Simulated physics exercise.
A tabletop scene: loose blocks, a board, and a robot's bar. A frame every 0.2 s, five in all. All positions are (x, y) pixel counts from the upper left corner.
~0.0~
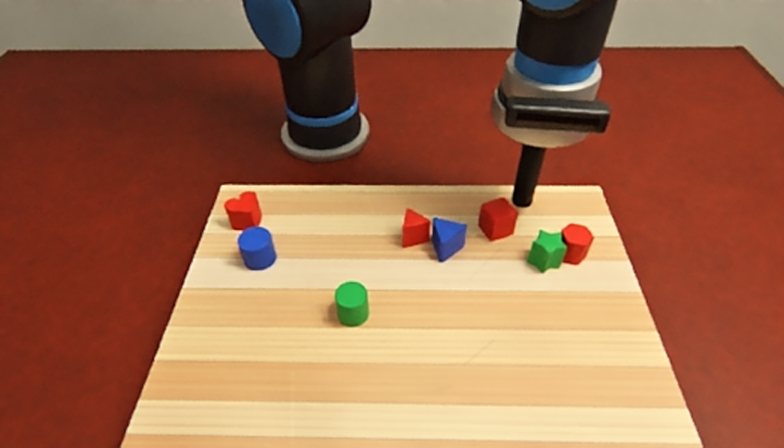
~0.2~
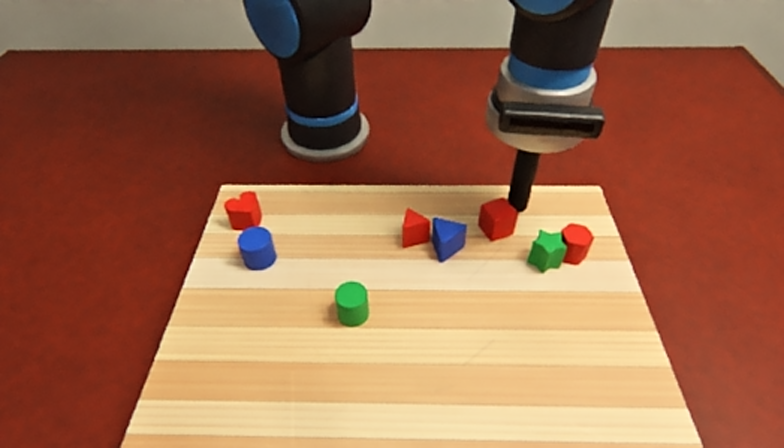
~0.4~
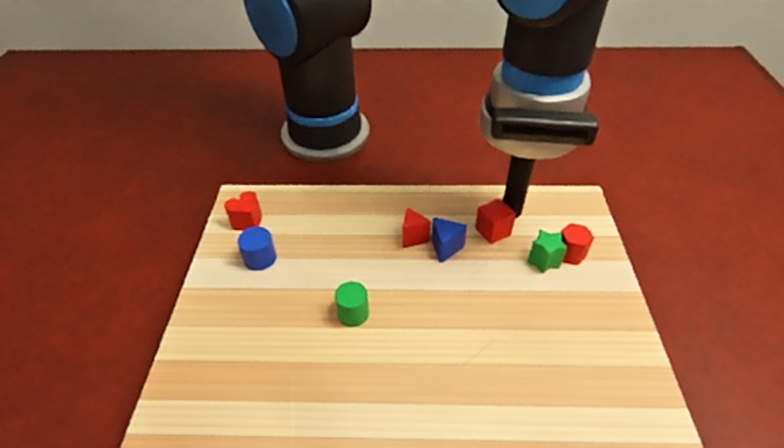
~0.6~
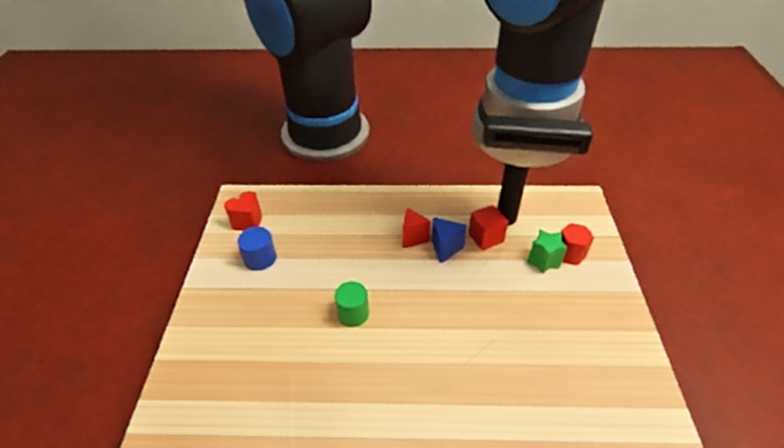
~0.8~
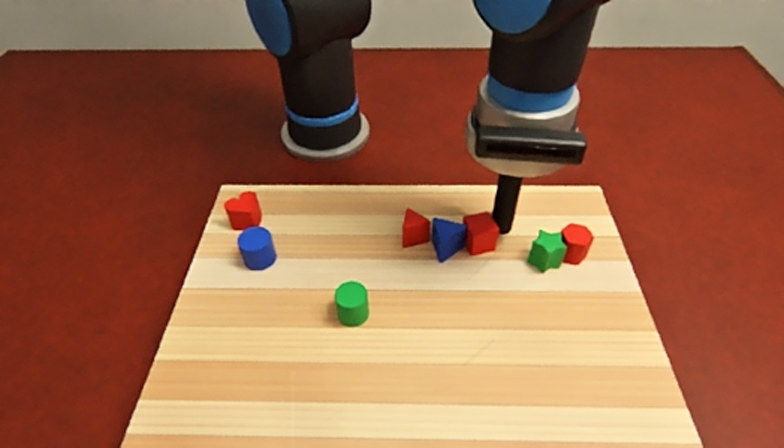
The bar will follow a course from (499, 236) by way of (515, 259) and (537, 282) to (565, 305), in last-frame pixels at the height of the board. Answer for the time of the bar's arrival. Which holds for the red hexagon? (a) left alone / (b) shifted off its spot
a.
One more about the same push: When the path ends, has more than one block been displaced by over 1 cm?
The answer is no.
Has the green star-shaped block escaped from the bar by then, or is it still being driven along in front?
It is gone from the front.
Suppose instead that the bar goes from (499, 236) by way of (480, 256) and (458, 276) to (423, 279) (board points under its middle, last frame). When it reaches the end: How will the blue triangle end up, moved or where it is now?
Moved away.
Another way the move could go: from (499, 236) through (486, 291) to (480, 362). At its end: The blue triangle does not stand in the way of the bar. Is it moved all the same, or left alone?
That block will leave its spot.
The first path, step by step. One third of the way, bar at (517, 252); nothing pushed yet.
Two thirds of the way, bar at (541, 276); green star-shaped block at (562, 250), turned 65° anticlockwise.
At the end, bar at (568, 298); green star-shaped block at (564, 252), turned 75° anticlockwise; red hexagon in place.
